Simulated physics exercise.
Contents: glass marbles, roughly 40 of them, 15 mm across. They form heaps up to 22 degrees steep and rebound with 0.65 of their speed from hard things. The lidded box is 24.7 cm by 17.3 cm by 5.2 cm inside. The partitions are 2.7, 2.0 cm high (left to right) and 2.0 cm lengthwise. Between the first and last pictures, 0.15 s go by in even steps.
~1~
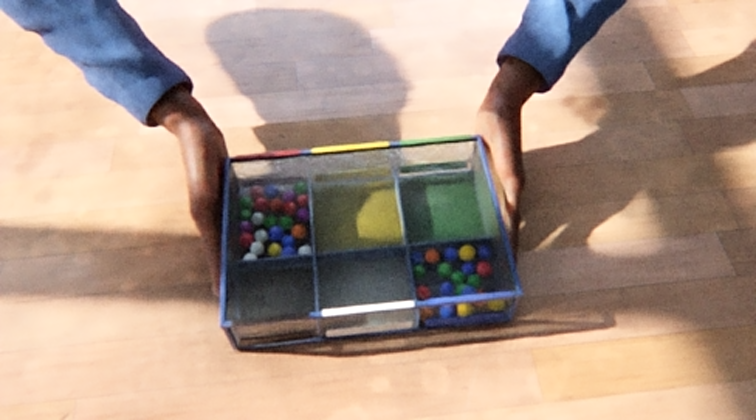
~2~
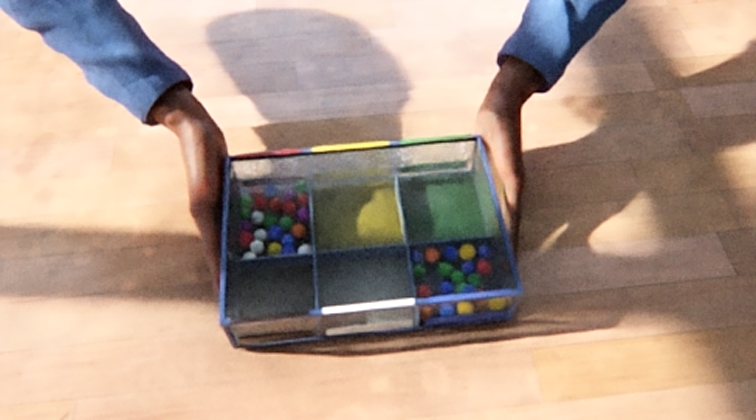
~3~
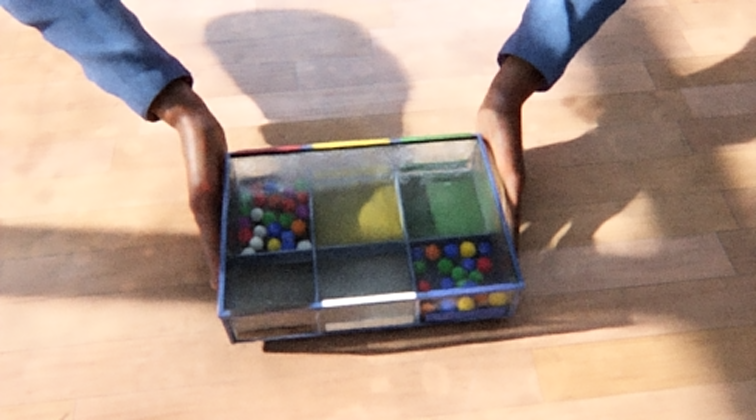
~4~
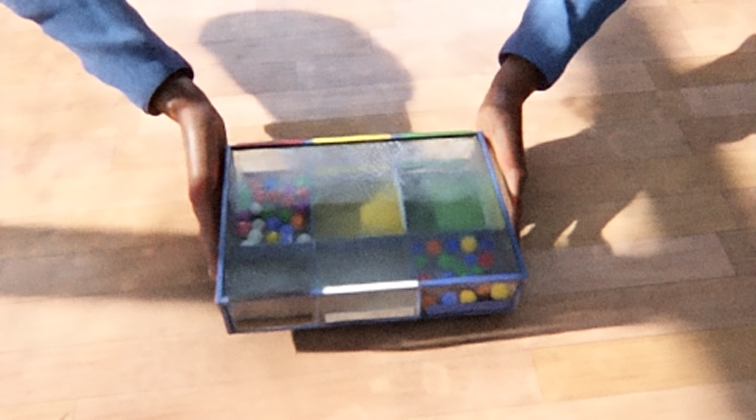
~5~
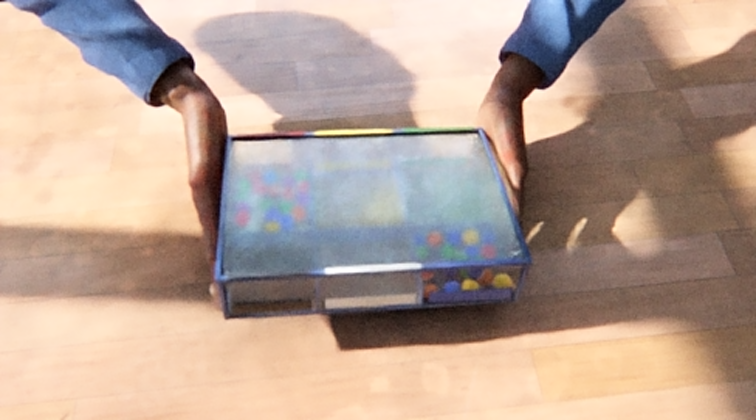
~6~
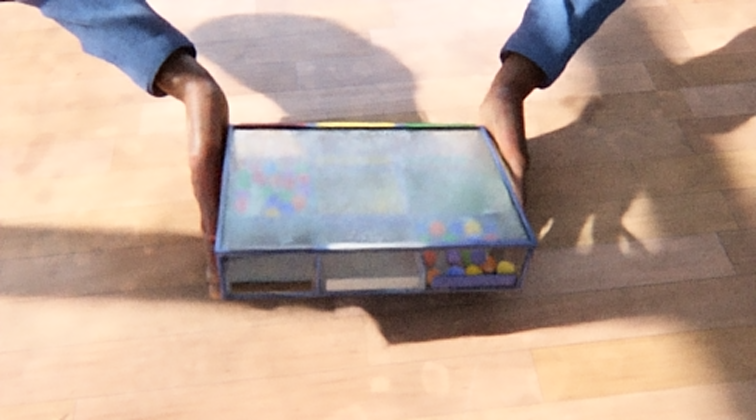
Two hands in blue sleeves held a clear, divided box of colorful marbles above a wooden floor, then gradually tilted it, bringing its front side into view as the lid turned hazy with reflected light.
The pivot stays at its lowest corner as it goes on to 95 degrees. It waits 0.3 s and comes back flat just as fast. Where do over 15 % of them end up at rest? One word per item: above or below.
In order - red compartment: Above; blue compartment: Below; green compartment: Above; yellow compartment: Below; white compartment: Below; black compartment: Below.
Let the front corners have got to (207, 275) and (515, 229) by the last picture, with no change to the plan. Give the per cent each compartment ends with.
It comes out as red at 60 percent, blue at 0 percent, green at 5 percent, yellow at 35 percent, white at 0 percent and black at 0 percent.
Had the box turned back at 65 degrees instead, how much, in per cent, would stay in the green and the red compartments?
Green 10 %; red 55 %.
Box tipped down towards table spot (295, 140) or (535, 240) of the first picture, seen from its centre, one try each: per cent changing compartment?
Approximately 45 percent, then 60 percent.
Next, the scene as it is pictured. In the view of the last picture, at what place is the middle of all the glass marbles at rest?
After settling, the middle sits near (410, 206).
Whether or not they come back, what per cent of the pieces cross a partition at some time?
60 %, roughly.
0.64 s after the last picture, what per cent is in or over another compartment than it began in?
Roughly 45 in a hundred.
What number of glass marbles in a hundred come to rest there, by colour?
Red: 40 %, blue: 0 %, green: 60 %, yellow: 0 %, white: 0 %, black: 0 %.
Then, 0.64 s after the last picture, tilt 95 degrees; red 45 %, blue 10 %, green 35 %, yellow 10 %.
Then, 1.06 s after the last picture, tilt 55 degrees; red 40 %, green 60 %.
Then, 1.57 s after the last picture, tilt 0 degrees; red 40 %, green 60 %.
In the end, red 40 %, blue 0 %, green 60 %, yellow 0 %, white 0 %, black 0 %.
